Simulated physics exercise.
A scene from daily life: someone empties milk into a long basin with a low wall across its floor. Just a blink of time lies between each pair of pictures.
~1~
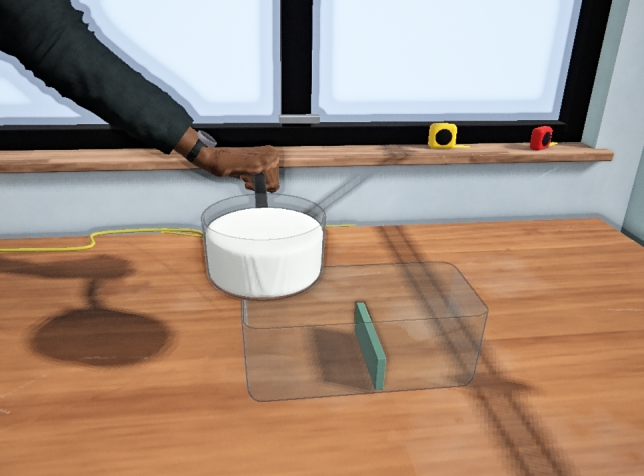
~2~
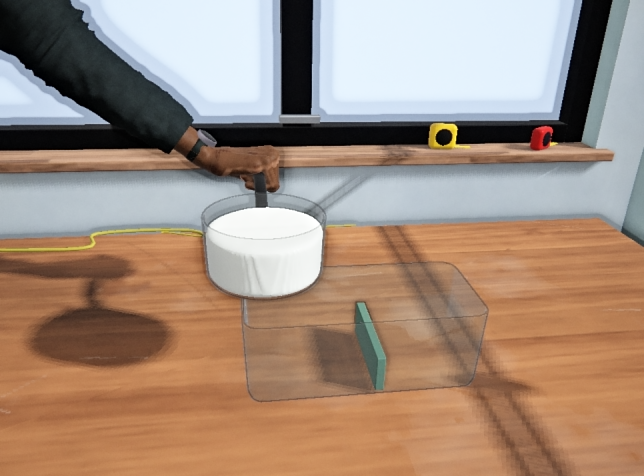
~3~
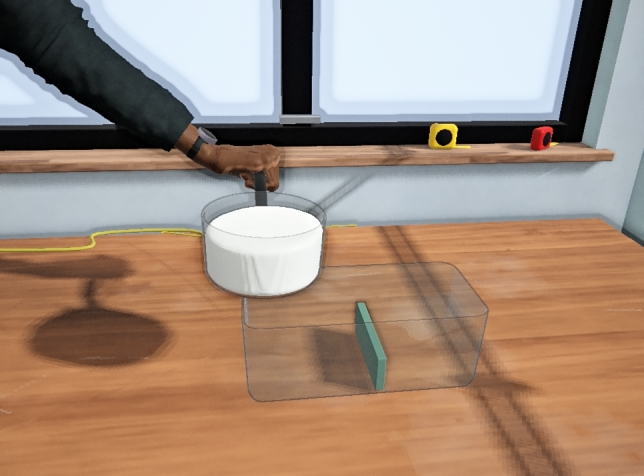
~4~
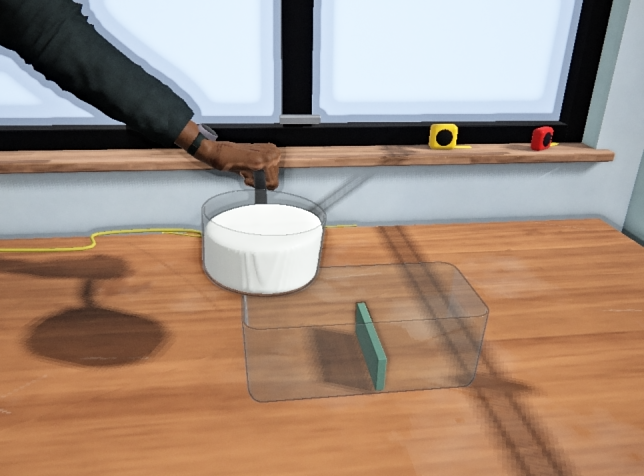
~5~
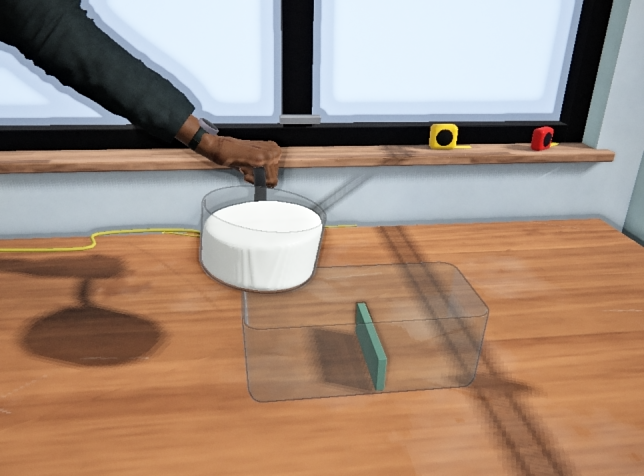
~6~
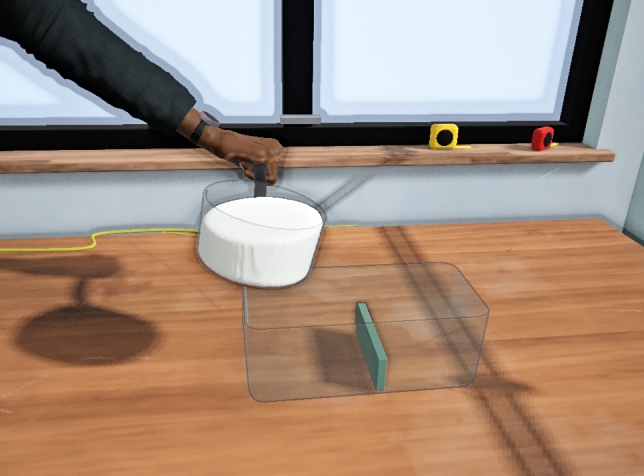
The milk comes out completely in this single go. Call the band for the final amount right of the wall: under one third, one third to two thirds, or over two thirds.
Band: Over two thirds.
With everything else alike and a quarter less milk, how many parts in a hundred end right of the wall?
I'd reckon close to 90 %.
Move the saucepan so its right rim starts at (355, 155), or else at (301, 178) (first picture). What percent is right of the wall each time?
60 and 80 per cent.
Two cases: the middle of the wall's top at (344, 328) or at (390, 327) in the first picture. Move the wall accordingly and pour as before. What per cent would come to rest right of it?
Roughly 95 per cent first and roughly 60 per cent second.
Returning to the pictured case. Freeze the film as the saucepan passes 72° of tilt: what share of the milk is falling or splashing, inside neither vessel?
Near 30 parts in a hundred.
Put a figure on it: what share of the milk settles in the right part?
Something like 85 per cent, roughly.
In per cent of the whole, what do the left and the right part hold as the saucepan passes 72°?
On the left 5 per cent, on the right 0 per cent.
A moment on, the saucepan is tipped part way and 63 per cent is still to pour, 3 is left of the wall and 2 right of it.
Next, the saucepan is tipped right over and 10 per cent is still to pour, 4 is left of the wall and 68 right of it.
Then the saucepan is tipped right over and 0 per cent is still to pour, 10 is left of the wall and 87 right of it.
Later the saucepan is tipped right over and 0 per cent is still to pour, 12 is left of the wall and 86 right of it.
At rest 12 per cent lies left of the wall, 86 right of it and 2 outside.
